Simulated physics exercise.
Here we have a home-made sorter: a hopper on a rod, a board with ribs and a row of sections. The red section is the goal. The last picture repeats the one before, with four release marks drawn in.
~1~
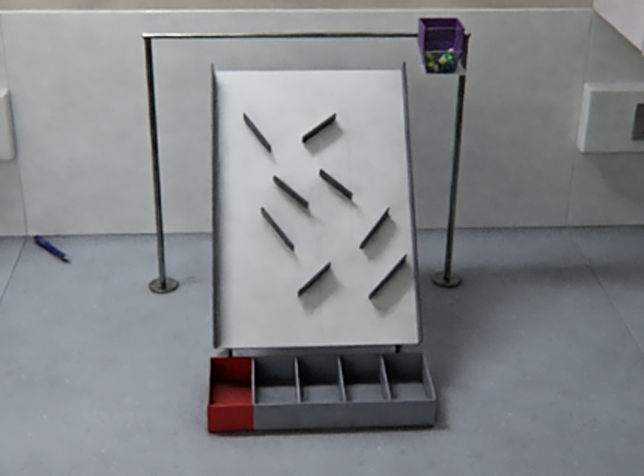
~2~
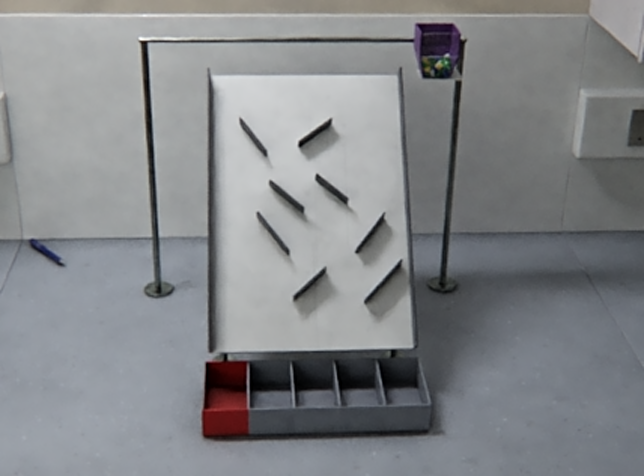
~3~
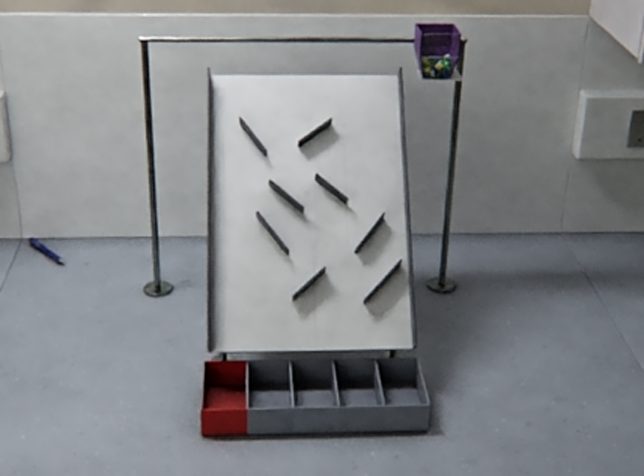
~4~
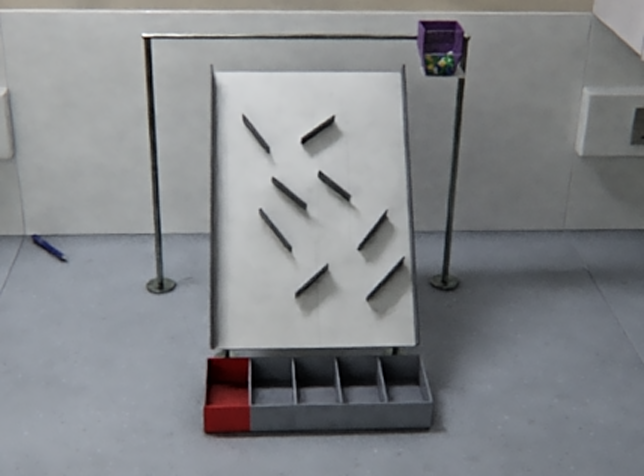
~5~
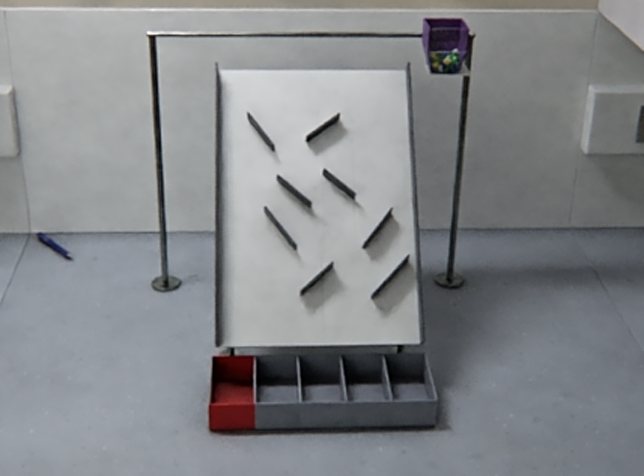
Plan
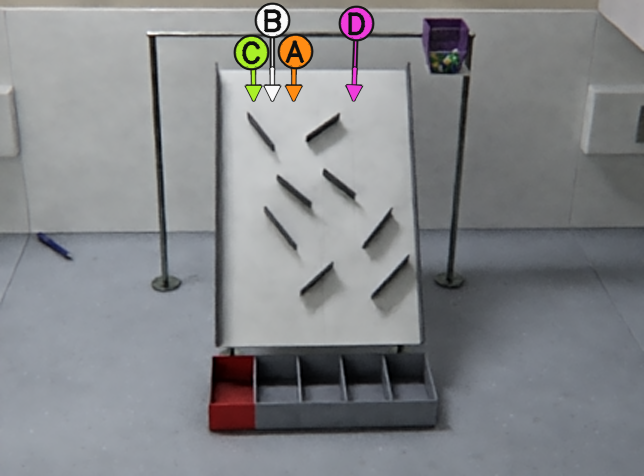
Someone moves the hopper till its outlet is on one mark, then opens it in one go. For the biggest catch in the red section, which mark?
C is best.
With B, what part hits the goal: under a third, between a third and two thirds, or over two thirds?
Mark B gives under a third.
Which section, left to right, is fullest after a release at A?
The fourth.
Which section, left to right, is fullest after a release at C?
The fourth.
On the marked copy, mark A meets the board at (293, 95); mark B meets the board at (272, 95); mark C meets the board at (253, 95); mark D meets the board at (353, 94).
Choosing A, only a few in the red section, all but a few in other sections.
Choosing B, only a few in the red section, all but a few in other sections.
Choosing C, close to a third in the red section, close to two thirds in other sections.
Choosing D, only a few in the red section, all but a few in other sections, only a few held on the board.
